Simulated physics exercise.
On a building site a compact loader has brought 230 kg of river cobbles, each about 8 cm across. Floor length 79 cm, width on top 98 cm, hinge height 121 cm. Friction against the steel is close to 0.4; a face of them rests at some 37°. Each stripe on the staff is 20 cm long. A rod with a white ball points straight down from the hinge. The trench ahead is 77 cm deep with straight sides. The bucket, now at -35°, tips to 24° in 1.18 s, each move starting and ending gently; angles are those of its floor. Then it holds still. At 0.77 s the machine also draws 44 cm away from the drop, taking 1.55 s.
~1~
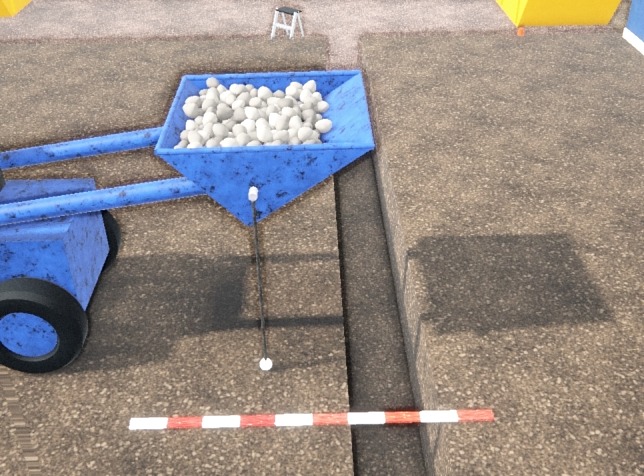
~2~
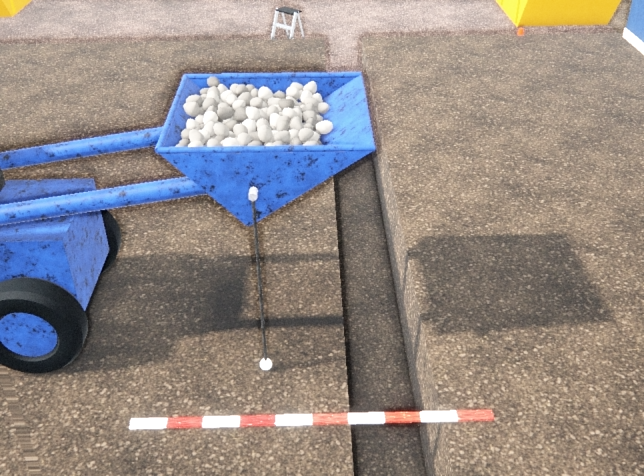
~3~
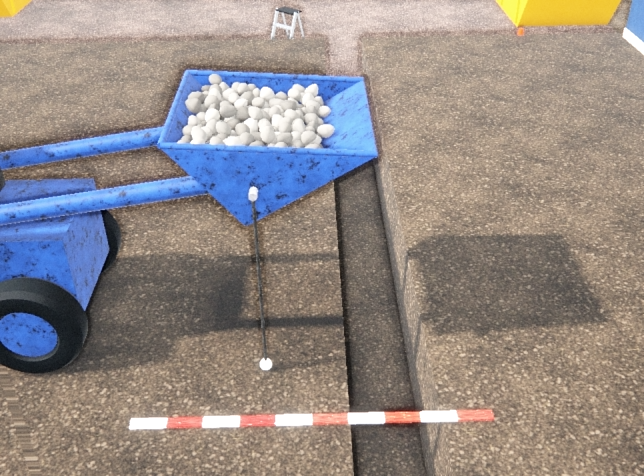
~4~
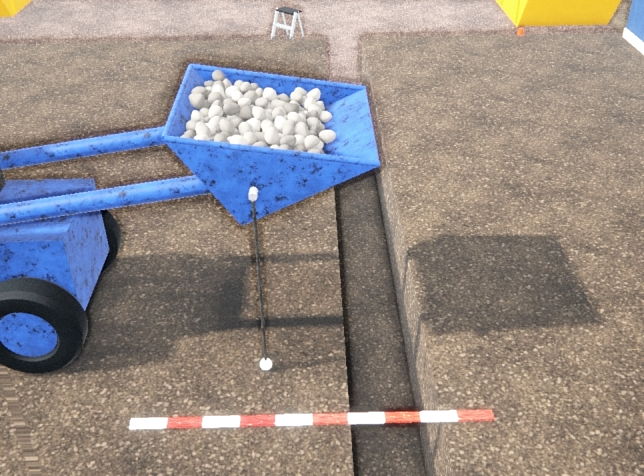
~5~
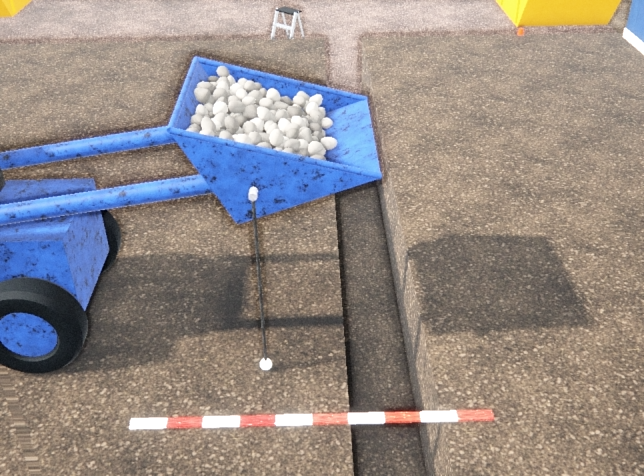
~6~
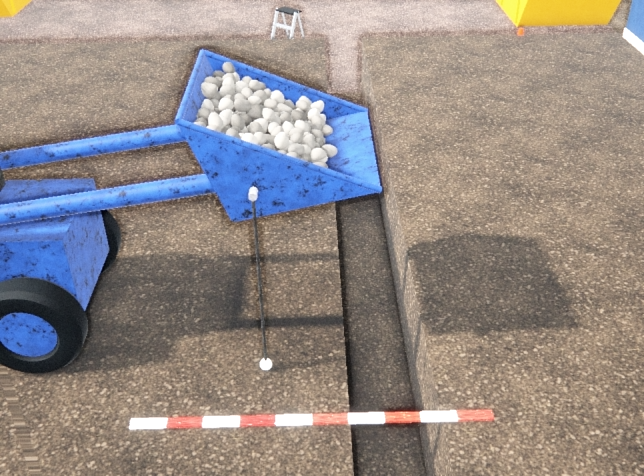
A blue loader's bucket full of pale cobbles slowly tilts down to the right beside a trench.
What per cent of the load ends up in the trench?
About 85 per cent.
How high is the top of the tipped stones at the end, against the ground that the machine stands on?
Some 10 cm above that level.
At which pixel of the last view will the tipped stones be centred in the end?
Their middle is at about (379, 386).
A little later the floor is at 14°; 100 % in the bucket; the foremost stones are at (333, 193).
Then the floor is at 24°; 83 % in the bucket, 3 % short of the trench, 15 % in the trench; the foremost stones are at (384, 255).
Later still the floor is at 24°; 0 % in the bucket, 13 % short of the trench, 85 % in the trench, 2 % past the trench; the foremost stones are at (460, 315).
In the end the floor is at 24°; 0 % in the bucket, 13 % short of the trench, 85 % in the trench, 2 % past the trench; the foremost stones are at (461, 323).
